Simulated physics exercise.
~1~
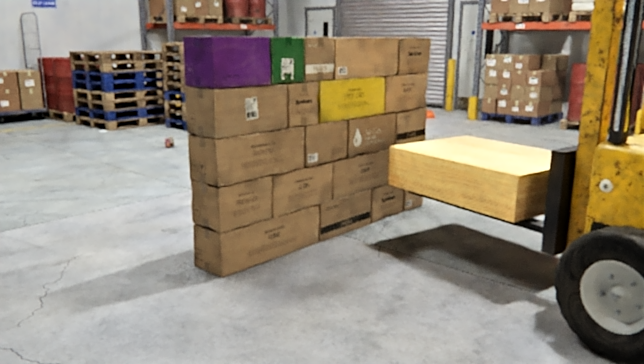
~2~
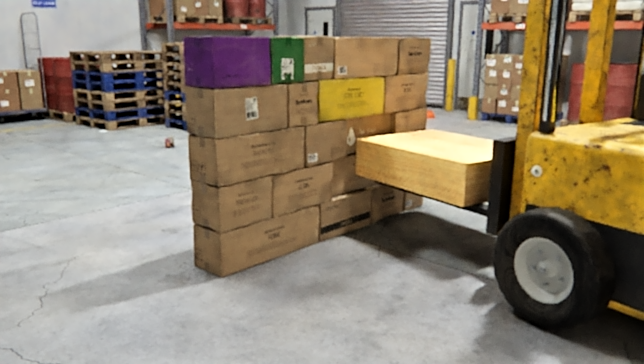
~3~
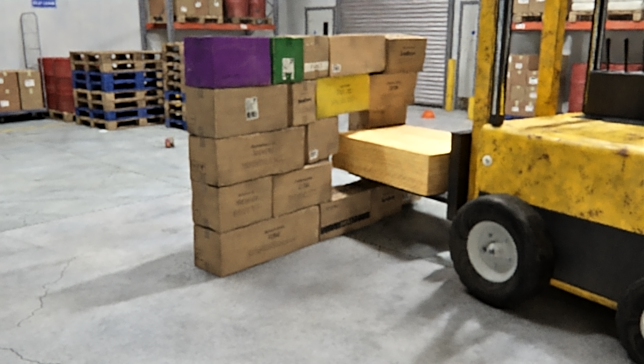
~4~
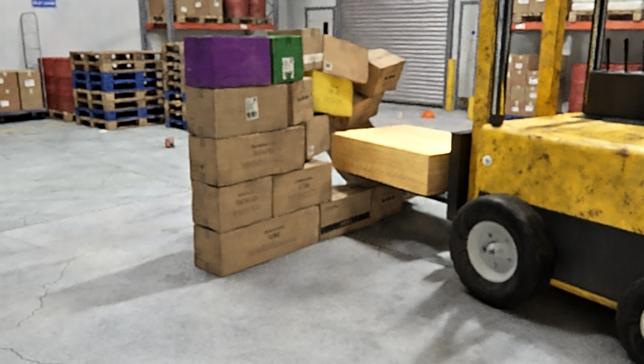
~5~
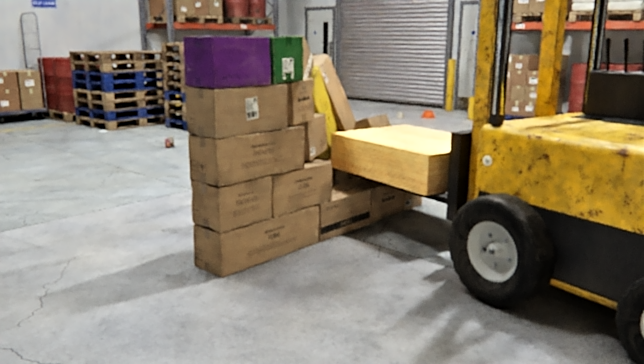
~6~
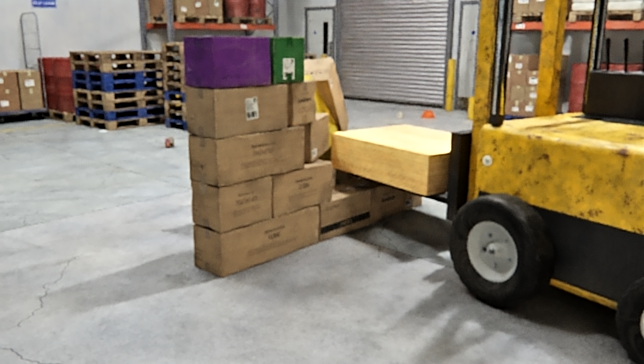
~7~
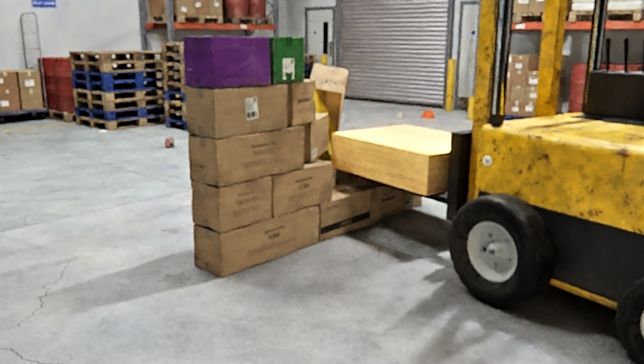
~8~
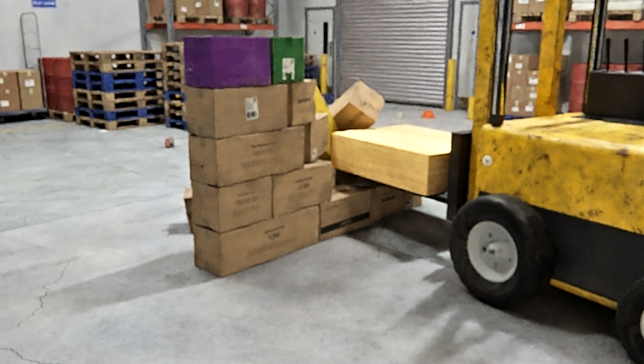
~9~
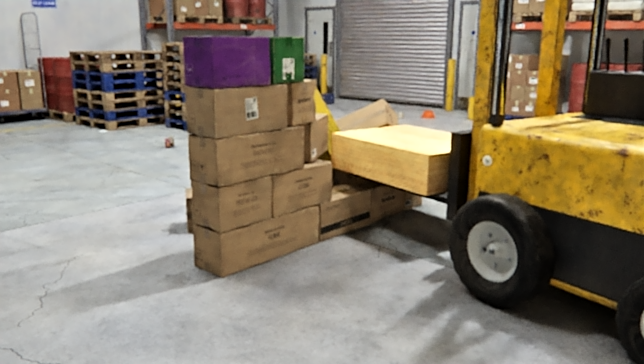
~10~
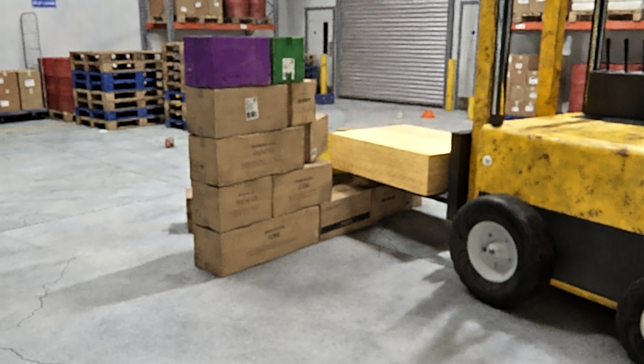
Yellow forklift pushing a wooden block leftward into a carton wall, toppling the right side while purple and green cartons stay up.
